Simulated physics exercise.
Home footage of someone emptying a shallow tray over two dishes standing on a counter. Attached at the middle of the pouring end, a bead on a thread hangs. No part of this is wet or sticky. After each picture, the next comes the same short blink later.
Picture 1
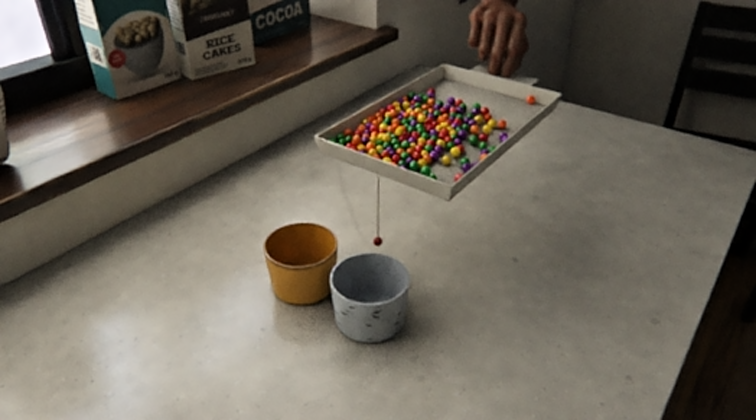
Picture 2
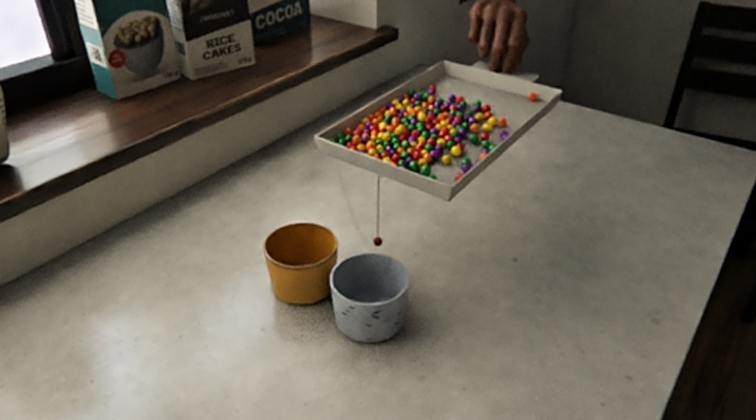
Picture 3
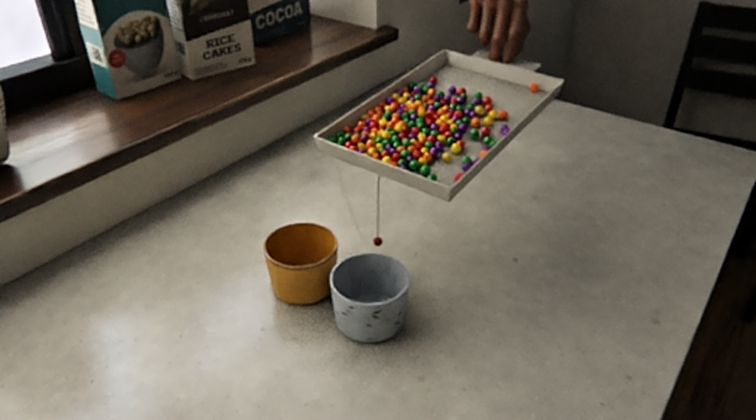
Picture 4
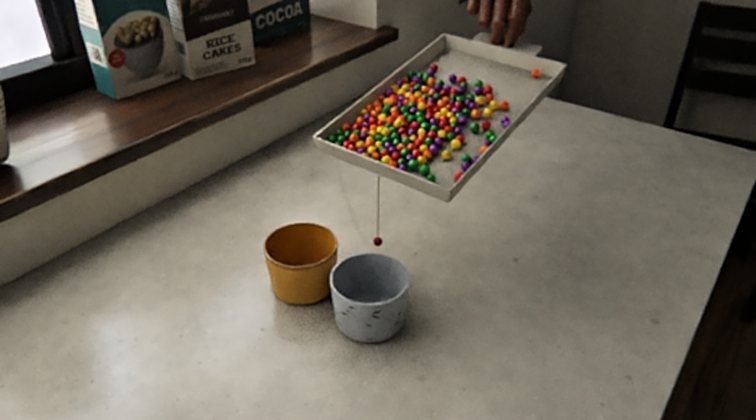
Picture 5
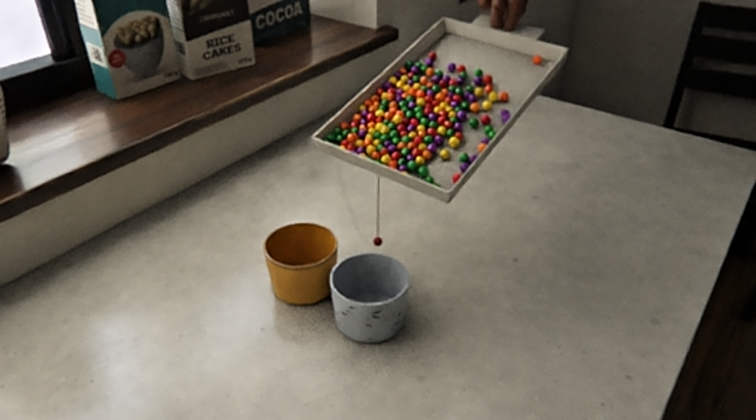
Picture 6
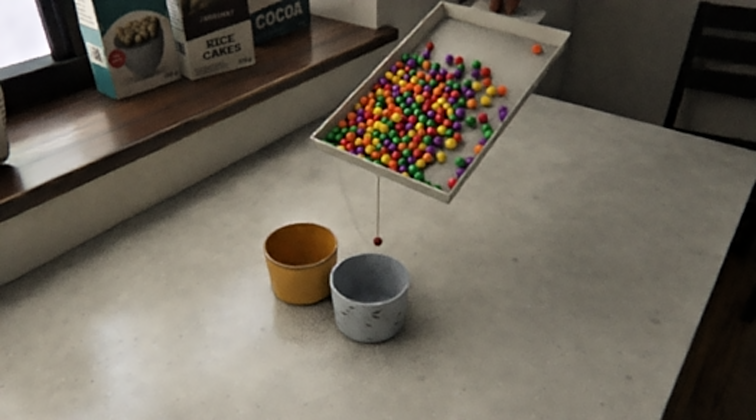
A shallow white tray of small multicoloured beads tilts gradually as a hand at its far end raises it, its near edge staying almost in place while the beads shift slightly. Below, a mustard-yellow cup on the left and a speckled grey one on the right stand on a pale counter, near a red bead hanging on a thread. The steady view looks down across the counter, with food boxes on a dark wooden sill at upper left.
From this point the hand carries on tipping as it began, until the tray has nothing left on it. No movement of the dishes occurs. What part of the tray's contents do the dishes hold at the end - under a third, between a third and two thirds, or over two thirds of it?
The dishes hold between a third and two thirds of it.
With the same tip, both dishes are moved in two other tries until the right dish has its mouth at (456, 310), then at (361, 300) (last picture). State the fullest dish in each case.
The one on the left side, and then the one on the right side.
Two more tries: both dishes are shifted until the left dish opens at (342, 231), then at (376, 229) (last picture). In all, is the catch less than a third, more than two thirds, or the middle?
For the first try it's less than a third, and for the second it's under a third.
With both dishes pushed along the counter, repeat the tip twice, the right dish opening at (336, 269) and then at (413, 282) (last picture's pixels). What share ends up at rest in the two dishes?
First placement: Some 30 %; second placement: Some 40 %.
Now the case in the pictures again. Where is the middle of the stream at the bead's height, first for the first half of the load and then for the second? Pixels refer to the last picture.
The opening part goes through (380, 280); what follows goes through (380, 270).
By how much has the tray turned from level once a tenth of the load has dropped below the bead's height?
Around 75 degrees of turn.
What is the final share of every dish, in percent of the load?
In the left dish 10 per cent comes to rest, in the right dish 40 per cent.
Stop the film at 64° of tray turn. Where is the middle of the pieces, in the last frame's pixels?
At about (393, 158).
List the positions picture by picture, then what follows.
In the first frame, corners of the pouring end near (319, 136) and (450, 184), level; middle of the load near (412, 131), round plastic beads; left dish near (277, 279); right dish near (346, 316); bead on its thread near (378, 241).
In the second frame, corners of the pouring end near (319, 136) and (450, 184), level; middle of the load near (412, 129).
In the third frame, corners of the pouring end near (319, 136) and (450, 185), tipped barely, lowest at the right corner; middle of the load near (412, 126).
In the fourth frame, corners of the pouring end near (318, 136) and (449, 187), tipped a little, lowest at the right corner; middle of the load near (412, 120).
In the fifth frame, corners of the pouring end near (317, 136) and (448, 189), tipped a little, lowest at the right corner; middle of the load near (410, 116), a little on the move.
In the sixth frame, corners of the pouring end near (316, 137) and (447, 191), tipped clearly, lowest at the right corner; middle of the load near (408, 113), near two thirds on the move; left dish near (277, 279); right dish near (346, 316).
Shortly afterwards, tray tipped steeply; all but a few on the tray; only a few in the right dish; only a few outside both; a little in the air.
Next, tray tipped past a quarter turn; a little on the tray; near a third in the right dish; a little in the left dish; near a third outside both; a little in the air.
Some moments later, tray tipped past a quarter turn; near half in the right dish; a little in the left dish; near half outside both.
In the end, tray tipped past a quarter turn; near half in the right dish; a little in the left dish; near half outside both.
